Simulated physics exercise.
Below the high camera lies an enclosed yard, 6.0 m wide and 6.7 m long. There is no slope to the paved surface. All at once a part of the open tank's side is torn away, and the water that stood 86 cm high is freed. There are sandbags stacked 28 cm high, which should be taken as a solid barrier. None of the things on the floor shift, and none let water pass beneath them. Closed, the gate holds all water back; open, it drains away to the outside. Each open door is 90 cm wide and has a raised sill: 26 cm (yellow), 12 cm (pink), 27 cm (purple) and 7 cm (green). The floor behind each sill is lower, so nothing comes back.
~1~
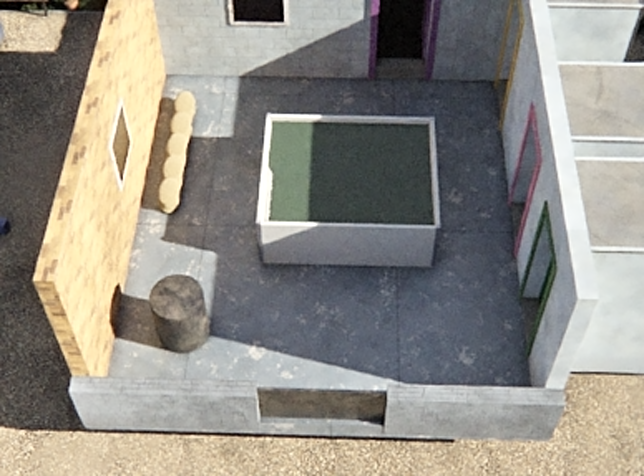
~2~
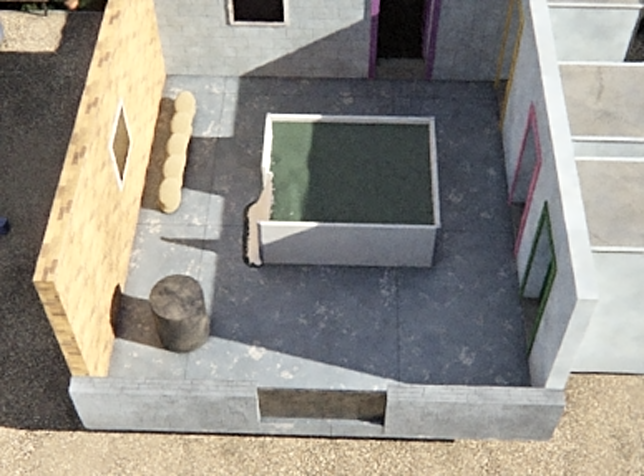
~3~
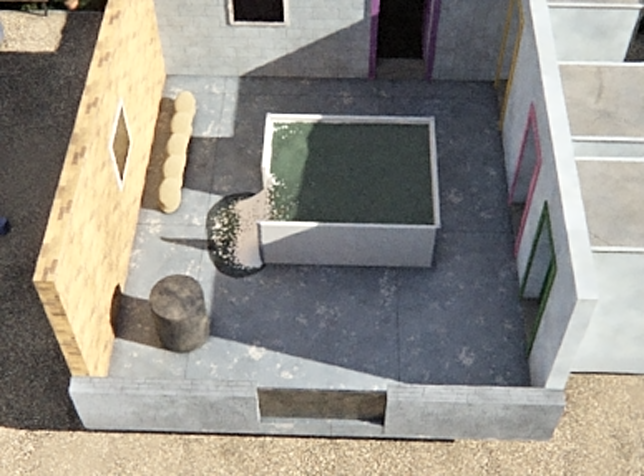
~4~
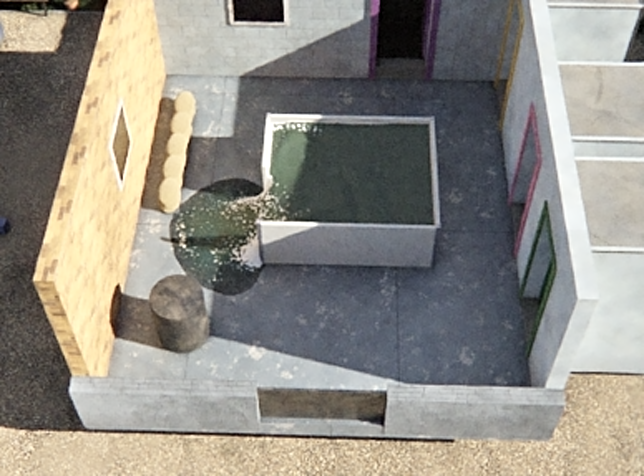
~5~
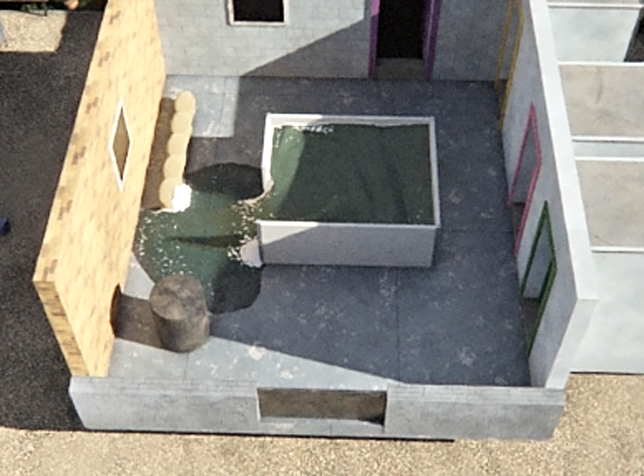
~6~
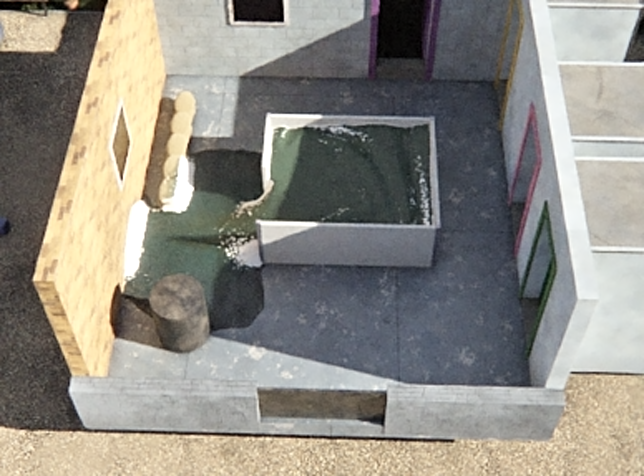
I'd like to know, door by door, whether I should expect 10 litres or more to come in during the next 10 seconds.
Yellow door: Not over; pink door: Over; purple door: Not over; green door: Over.
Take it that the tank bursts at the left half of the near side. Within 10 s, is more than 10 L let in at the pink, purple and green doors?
Pink door doesn't reach it, purple door doesn't reach it, green door surpasses it.
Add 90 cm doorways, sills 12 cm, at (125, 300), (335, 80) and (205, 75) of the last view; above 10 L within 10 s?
First doorway gets there, second falls short, third gets there.
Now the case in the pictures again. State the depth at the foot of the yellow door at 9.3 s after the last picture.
Close to 18.0 cm of depth.
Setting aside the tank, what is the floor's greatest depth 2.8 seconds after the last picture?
I'd put it at close to 42 cm.
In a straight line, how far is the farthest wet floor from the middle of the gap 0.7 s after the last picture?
Distance: Approx. 3.6 m.
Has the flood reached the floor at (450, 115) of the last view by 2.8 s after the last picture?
By then the spot is spared.
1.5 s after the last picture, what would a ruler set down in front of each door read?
Yellow 0 cm, pink 0 cm, purple 0 cm, green 0 cm.
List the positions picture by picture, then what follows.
The first picture shows still water, 86 cm deep, in the open tank at (349, 172).
In the second picture, water pours out at (266, 221) and has run 0.7 m, to (259, 265); typically 7 cm deep outside, 86 cm at the open tank's back.
In the third picture, the front is at (219, 207), 0.9 m from the gap at (266, 222); 1.0 m2 of floor is under water; 86 cm left at the back of the open tank.
In the fourth picture, water pours out at (266, 223) and has run 1.5 m, to (175, 224); typically 10 cm deep outside, 86 cm at the open tank's back.
In the fifth picture, the front is at (133, 244), 2.1 m from the gap at (266, 223); 4.1 m2 of floor is under water; 86 cm left at the back of the open tank.
In the sixth picture, water pours out at (266, 222) and has run 2.3 m, to (125, 288); typically 7 cm deep outside, 80 cm at the open tank's back.
Then, 0.7 s after the last picture water covers 25 % of the floor and is deepest (52 cm) near (146, 238); yellow door not reached, pink door not reached, purple door not reached, green door not reached.
Then, 1.5 s after the last picture water covers 35 % of the floor and is deepest (52 cm) near (102, 402); yellow door not reached, pink door not reached, purple door not reached, green door not reached.
Then, 2.8 s after the last picture water covers 65 % of the floor and is deepest (42 cm) near (165, 80); yellow door not reached, pink door not reached, purple door 3 cm at the sill, 0 L in, green door not reached.
Then, 5.3 s after the last picture water covers 95 % of the floor and is deepest (28 cm) near (165, 80); yellow door 20 cm at the sill, 0 L in, pink door 8 cm at the sill, 0 L in, purple door 5 cm at the sill, 0 L in, green door 21 cm at the sill, 108 L in.
Then, 9.3 s after the last picture water covers 95 % of the floor and is deepest (21 cm) near (477, 86); yellow door 18 cm at the sill, 0 L in, pink door 15 cm at the sill, 27 L in, purple door 18 cm at the sill, 0 L in, green door 16 cm at the sill, 297 L in.
